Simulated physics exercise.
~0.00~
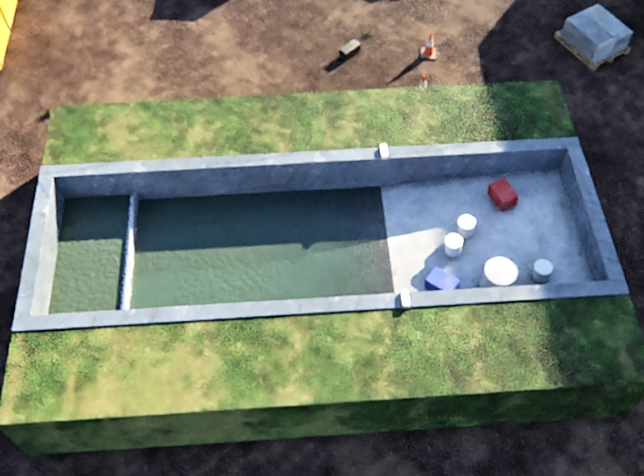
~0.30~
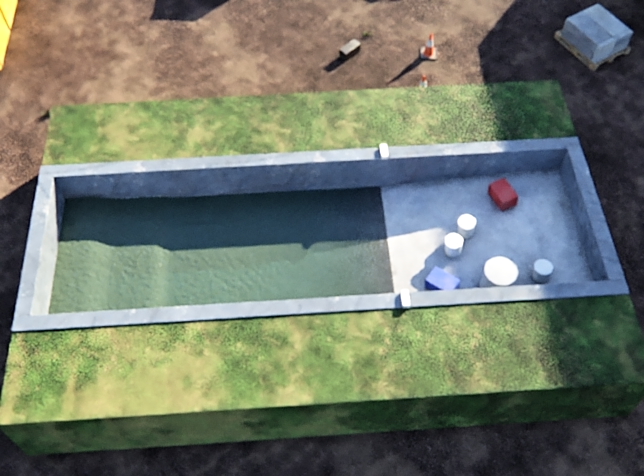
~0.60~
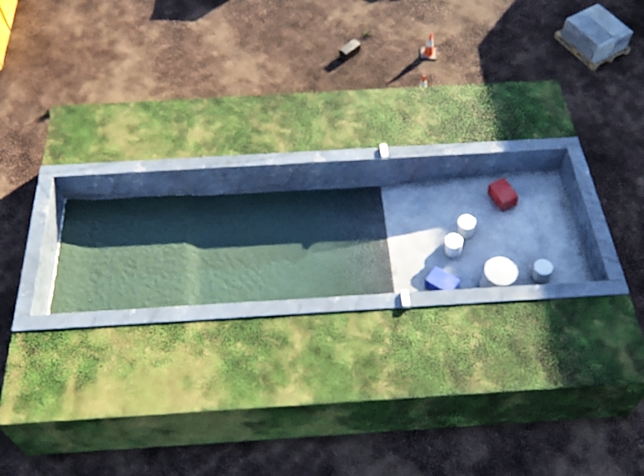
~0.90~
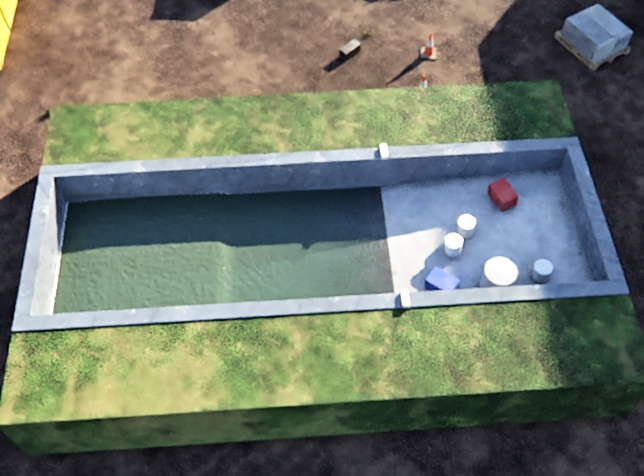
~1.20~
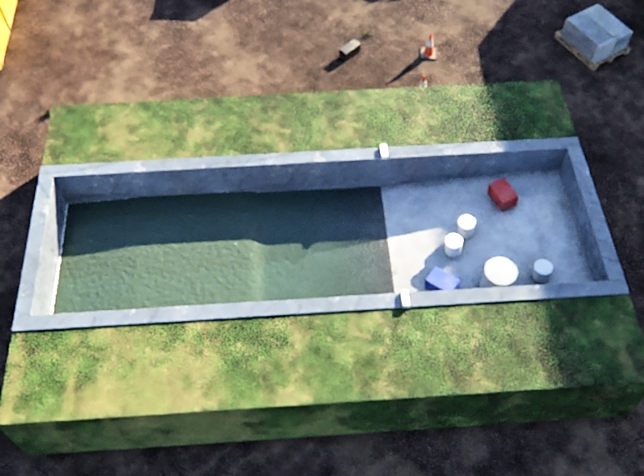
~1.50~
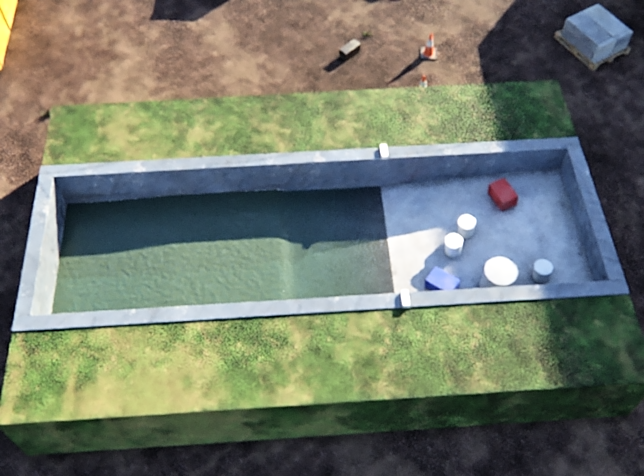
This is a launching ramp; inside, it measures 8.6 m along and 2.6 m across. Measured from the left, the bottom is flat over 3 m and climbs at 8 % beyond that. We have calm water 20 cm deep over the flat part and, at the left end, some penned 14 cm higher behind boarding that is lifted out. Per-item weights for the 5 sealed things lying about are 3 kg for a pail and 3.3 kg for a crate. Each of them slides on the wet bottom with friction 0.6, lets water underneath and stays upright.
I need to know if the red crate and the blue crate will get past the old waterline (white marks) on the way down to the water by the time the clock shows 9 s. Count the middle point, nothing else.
Results - red crate: Not over; blue crate: Over.
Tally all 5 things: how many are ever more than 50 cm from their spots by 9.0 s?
I make it 1.
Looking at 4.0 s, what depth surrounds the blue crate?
Near 3 cm deep.
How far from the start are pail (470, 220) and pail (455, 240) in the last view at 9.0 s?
In turn: 0 cm, 20 cm.
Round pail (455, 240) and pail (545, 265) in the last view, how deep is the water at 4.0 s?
Around 4 cm and 0 cm.
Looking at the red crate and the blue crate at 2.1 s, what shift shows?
About 0 cm and 0 cm, respectively.
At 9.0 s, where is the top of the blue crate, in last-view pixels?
(333, 273).
After 2.1 s the red crate is near (505, 190), 0.0 m from its start, aground; the blue crate is near (444, 280), 0.0 m from its start, aground; 0 of 5 are over the mark; 0 afloat.
After 4.0 s the red crate is near (505, 190), 0.0 m from its start, aground; the blue crate is near (460, 275), 0.3 m from its start, aground; 0 of 5 are over the mark; 0 afloat.
After 6.3 s the red crate is near (505, 190), 0.0 m from its start, aground; the blue crate is near (412, 264), 0.6 m from its start, afloat; 0 of 5 are over the mark; 1 afloat.
After 9.0 s the red crate is near (505, 190), 0.0 m from its start, aground; the blue crate is near (333, 273), 1.7 m from its start, afloat; 1 of 5 are over the mark; 1 afloat.
